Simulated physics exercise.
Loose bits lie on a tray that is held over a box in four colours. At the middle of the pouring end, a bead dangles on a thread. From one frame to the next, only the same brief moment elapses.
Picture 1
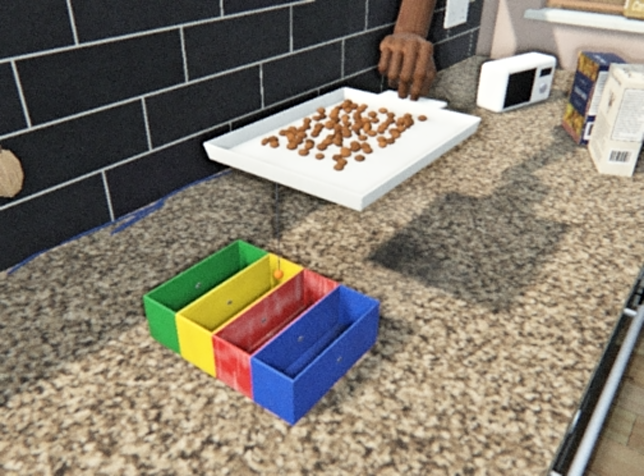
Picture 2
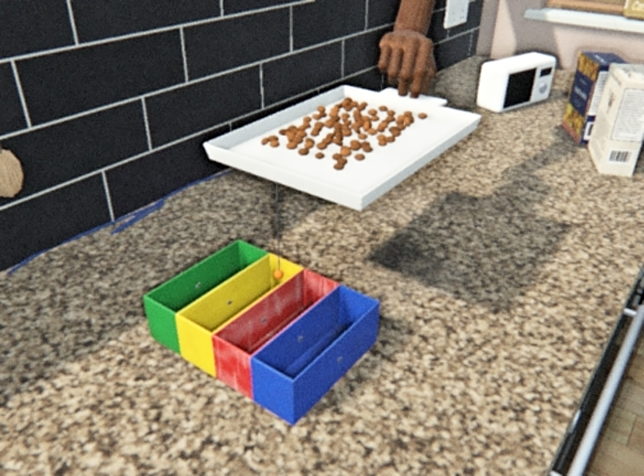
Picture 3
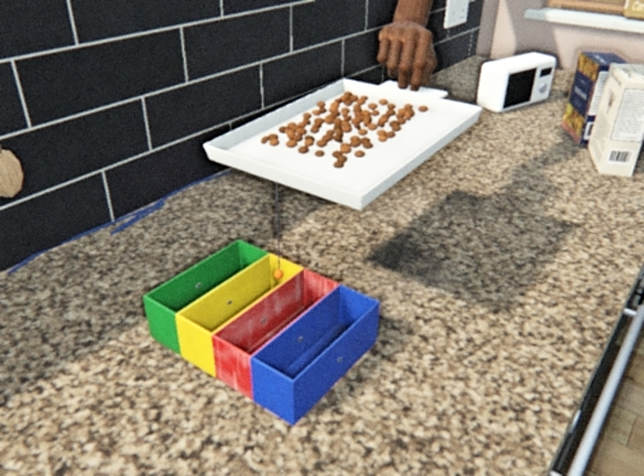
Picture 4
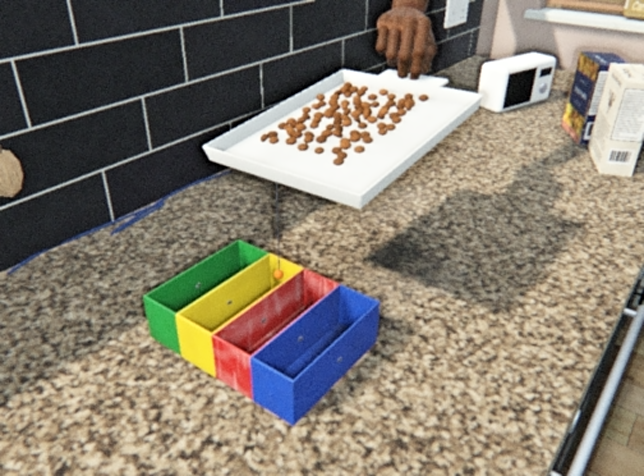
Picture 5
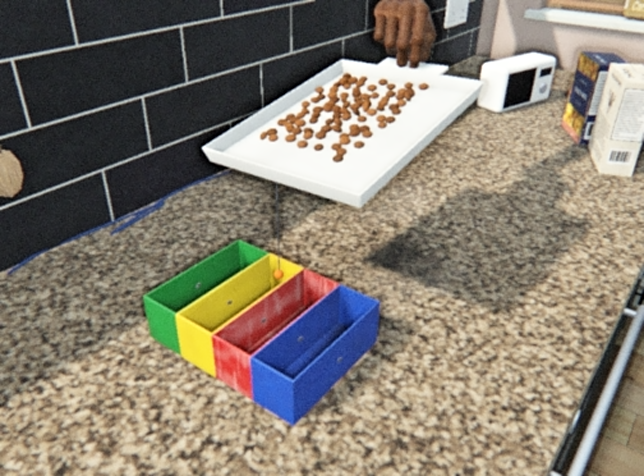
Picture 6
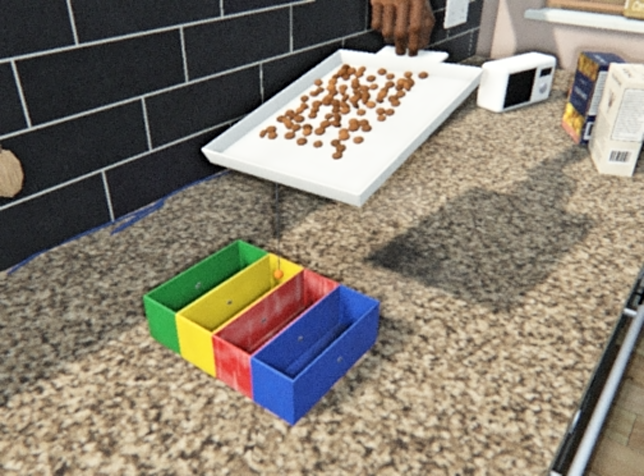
In this clip, a hand at the far end of a white tray of small brown pieces gradually raises that end, tilting the tray slightly toward a green, yellow, red and blue box that stays still on the speckled counter.
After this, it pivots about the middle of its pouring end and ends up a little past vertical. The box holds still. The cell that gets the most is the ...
... Green one.
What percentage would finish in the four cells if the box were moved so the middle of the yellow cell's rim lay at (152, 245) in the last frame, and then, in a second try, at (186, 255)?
About 70 per cent, then about 90 per cent.
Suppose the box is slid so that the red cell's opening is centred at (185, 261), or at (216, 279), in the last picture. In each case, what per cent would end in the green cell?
You'd get 0 in a hundred first and 0 in a hundred after that.
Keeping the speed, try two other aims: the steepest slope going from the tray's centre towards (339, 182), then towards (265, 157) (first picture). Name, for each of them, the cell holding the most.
Try 1 - the blue cell. Try 2 - that green cell.
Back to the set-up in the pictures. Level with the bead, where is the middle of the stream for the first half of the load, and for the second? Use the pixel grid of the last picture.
I'd say around (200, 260) at first, then around (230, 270).
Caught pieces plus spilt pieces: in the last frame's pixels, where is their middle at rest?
Close to (211, 317) in the last view.
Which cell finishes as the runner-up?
Rank two - the yellow cell.
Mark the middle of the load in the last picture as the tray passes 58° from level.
Look about (245, 150) in the last picture.
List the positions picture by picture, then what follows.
The first picture shows corners of the pouring end at (209, 143) and (361, 194), level; middle of the load at (347, 131), bits of dog kibble; bead on its thread at (279, 274); green cell at (163, 322); yellow cell at (196, 342); red cell at (232, 363); blue cell at (272, 387).
The second picture shows corners of the pouring end at (209, 144) and (361, 194), level; middle of the load at (347, 129).
The third picture shows corners of the pouring end at (209, 144) and (360, 193), tipped barely, lowest at the left corner; middle of the load at (347, 125).
The fourth picture shows corners of the pouring end at (208, 146) and (359, 192), tipped a little, lowest at the left corner; middle of the load at (346, 119).
The fifth picture shows corners of the pouring end at (208, 147) and (358, 192), tipped a little, lowest at the left corner; middle of the load at (346, 112).
The sixth picture shows corners of the pouring end at (207, 148) and (358, 191), tipped a little, lowest at the left corner; middle of the load at (345, 106); green cell at (163, 322); yellow cell at (196, 342); red cell at (232, 363); blue cell at (272, 387).
Soon, tray tipped steeply; nearly all on the tray; a small part falling or outside the box.
A while on, tray tipped right over; about a quarter on the tray; about a third in the green cell; a small part in the yellow cell; a stray few in the red cell; about a quarter falling or outside the box.
Towards the end, tray tipped past a quarter turn; about half in the green cell; about a quarter in the yellow cell; a small part in the red cell; a small part falling or outside the box.
Finally, tray tipped past a quarter turn; about half in the green cell; about a quarter in the yellow cell; a small part in the red cell; none in the blue cell; a small part outside the box.
